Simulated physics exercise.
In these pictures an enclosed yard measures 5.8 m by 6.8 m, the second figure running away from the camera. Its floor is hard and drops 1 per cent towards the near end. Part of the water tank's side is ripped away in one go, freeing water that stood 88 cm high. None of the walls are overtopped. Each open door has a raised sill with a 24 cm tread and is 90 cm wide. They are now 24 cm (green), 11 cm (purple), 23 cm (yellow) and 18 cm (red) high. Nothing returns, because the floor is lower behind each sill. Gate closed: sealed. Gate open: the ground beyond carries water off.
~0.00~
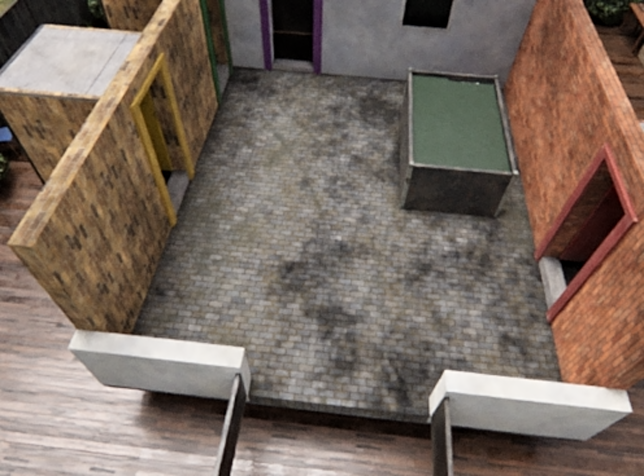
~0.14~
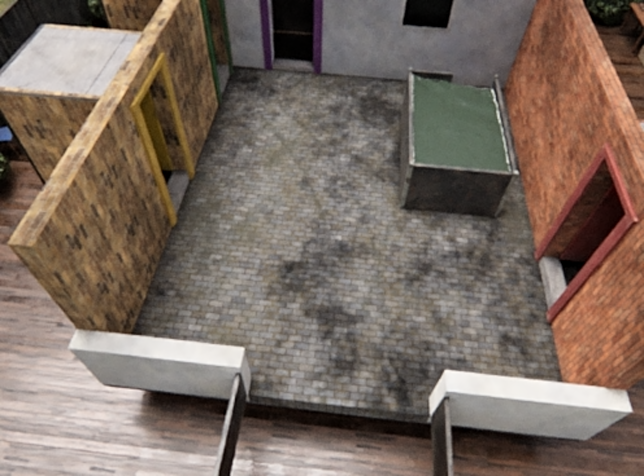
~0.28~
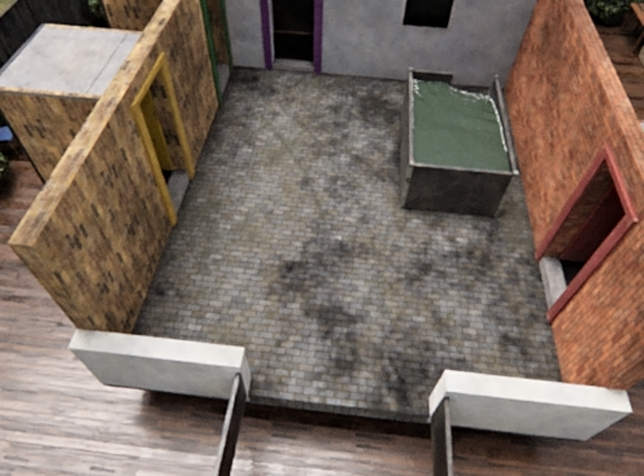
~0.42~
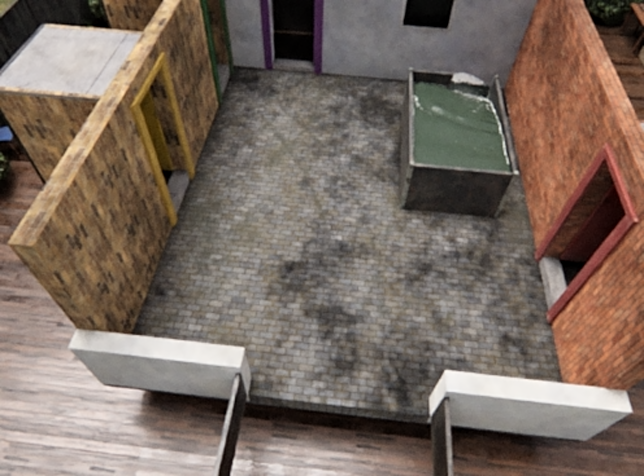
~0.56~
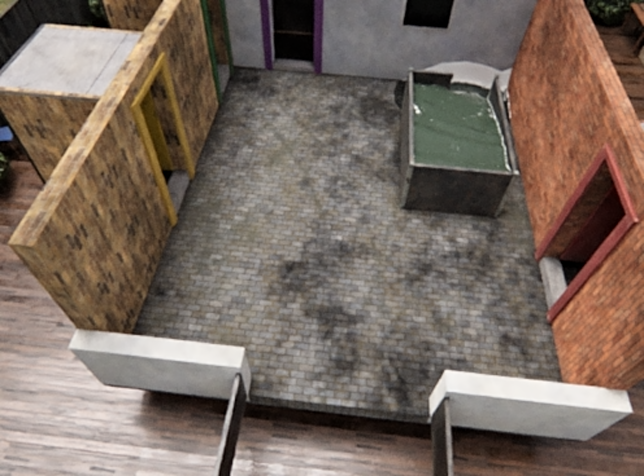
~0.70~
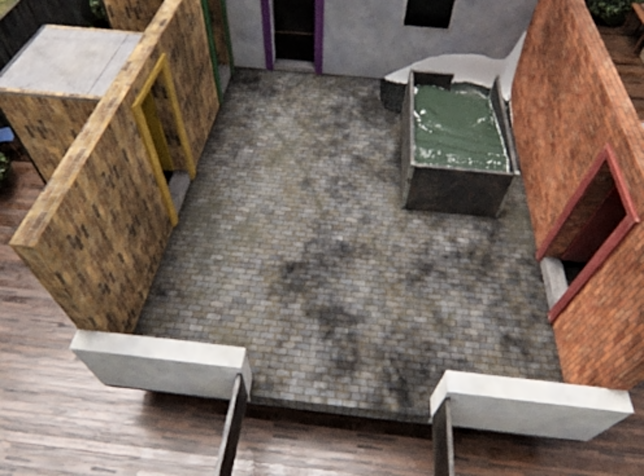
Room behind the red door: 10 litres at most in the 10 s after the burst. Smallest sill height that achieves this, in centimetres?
6 cm.
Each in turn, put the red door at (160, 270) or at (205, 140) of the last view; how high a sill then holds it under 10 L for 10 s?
In turn: Roughly 9.5 cm, roughly 13.0 cm.
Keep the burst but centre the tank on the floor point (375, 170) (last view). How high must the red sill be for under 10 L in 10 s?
Then roughly 7.0 cm.
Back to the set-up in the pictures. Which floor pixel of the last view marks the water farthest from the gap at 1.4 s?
Roughly at (292, 74) in the last view.
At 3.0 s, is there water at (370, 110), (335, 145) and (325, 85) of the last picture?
So the three spots come out swamped, swamped, swamped, in that order.
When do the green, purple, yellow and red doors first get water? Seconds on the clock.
Times: Green 2.0 s, purple 1.3 s, yellow 3.2 s, red 2.2 s.
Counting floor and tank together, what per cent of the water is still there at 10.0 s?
What remains is some 88 per cent of the water.
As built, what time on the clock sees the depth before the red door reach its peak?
Peak: Close to 2.6 s.
After 1.4 s water covers 15 % of the floor, deepest (63 cm) near (496, 91); it has not reached the red door.
After 3.0 s water covers 50 % of the floor, deepest (40 cm) near (497, 96); 9 cm at the red door, 0 litres in over its 18 cm sill.
After 10.0 s water covers 95 % of the floor, deepest (14 cm) near (123, 361); 5 cm at the red door, 0 litres in over its 18 cm sill.
At the red door as built, the water arrived by 2.3 s and peaked near 10 cm at 2.6 s.
With a sill of 5 cm, 18 litres would have come in within the 10 s; with 8 cm, 3 litres. So under 10 litres takes about 6 cm.
